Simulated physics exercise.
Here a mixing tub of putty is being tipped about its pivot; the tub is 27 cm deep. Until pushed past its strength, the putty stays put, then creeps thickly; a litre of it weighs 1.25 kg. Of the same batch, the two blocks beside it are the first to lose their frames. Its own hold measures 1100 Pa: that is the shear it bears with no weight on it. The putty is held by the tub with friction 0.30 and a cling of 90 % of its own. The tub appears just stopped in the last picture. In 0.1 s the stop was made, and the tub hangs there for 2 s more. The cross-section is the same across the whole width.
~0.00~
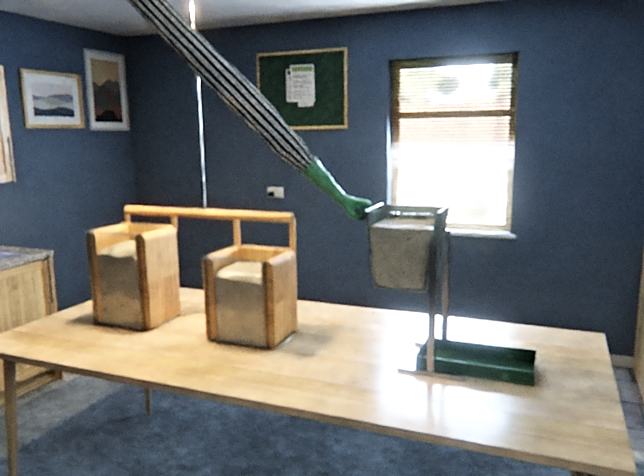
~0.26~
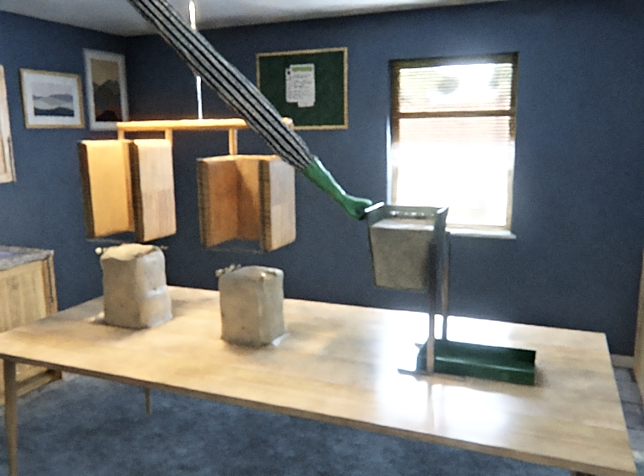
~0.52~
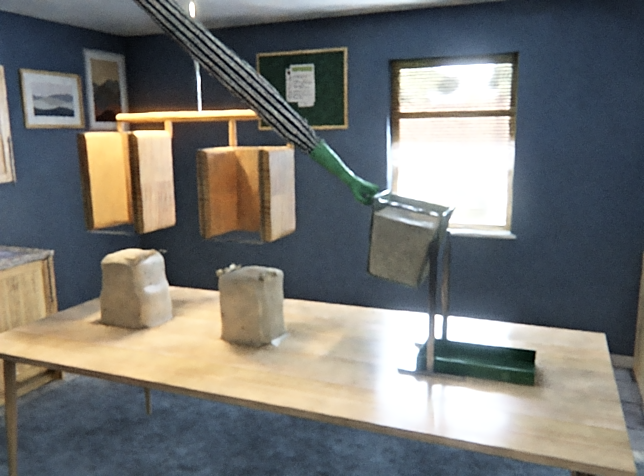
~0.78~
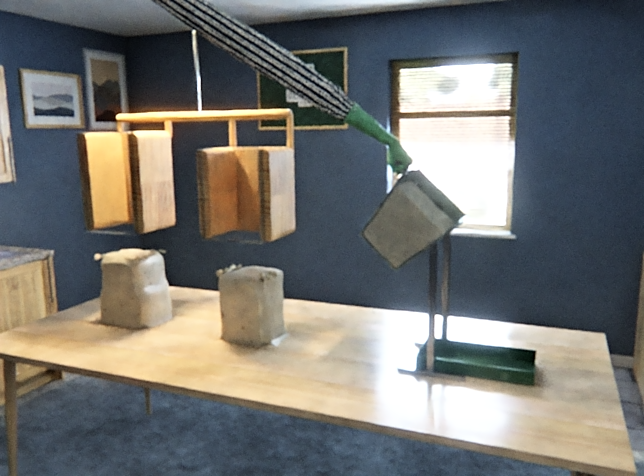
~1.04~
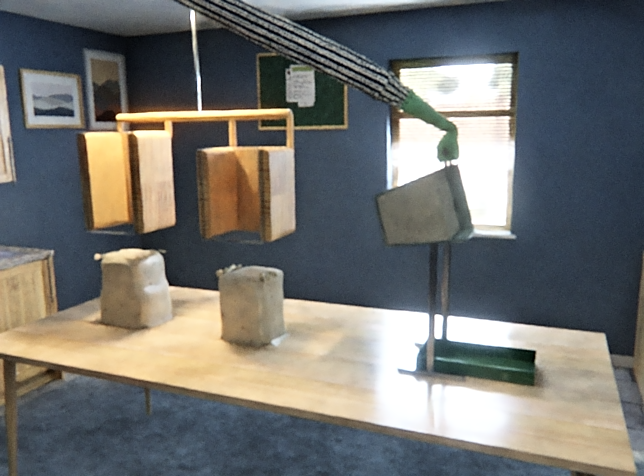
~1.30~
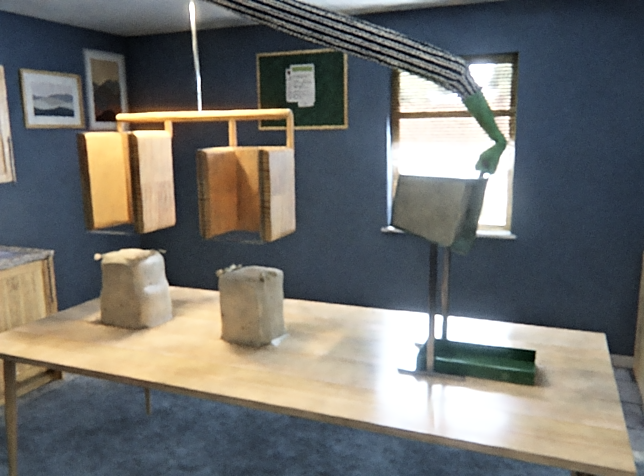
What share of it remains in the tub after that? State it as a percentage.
100 %.
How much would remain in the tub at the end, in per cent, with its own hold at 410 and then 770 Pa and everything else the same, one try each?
Expect about 25 in a hundred, then about 50 in a hundred.
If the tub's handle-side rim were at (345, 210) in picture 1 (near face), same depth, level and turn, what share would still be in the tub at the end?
It would be near 40 %.
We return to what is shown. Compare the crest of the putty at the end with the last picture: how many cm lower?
About 0 cm.
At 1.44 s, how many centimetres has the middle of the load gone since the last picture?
Roughly 0 centimetres.
By 1.44 s, the tub is at 100 degrees and holds 100 %.
By 1.61 s, the tub is at 100 degrees and holds 100 %.
By 1.78 s, the tub is at 100 degrees and holds 100 %.
By 1.95 s, the tub is at 100 degrees and holds 100 %.
By 3.30 s, at the end, the tub is at 100 degrees and holds 100 %.
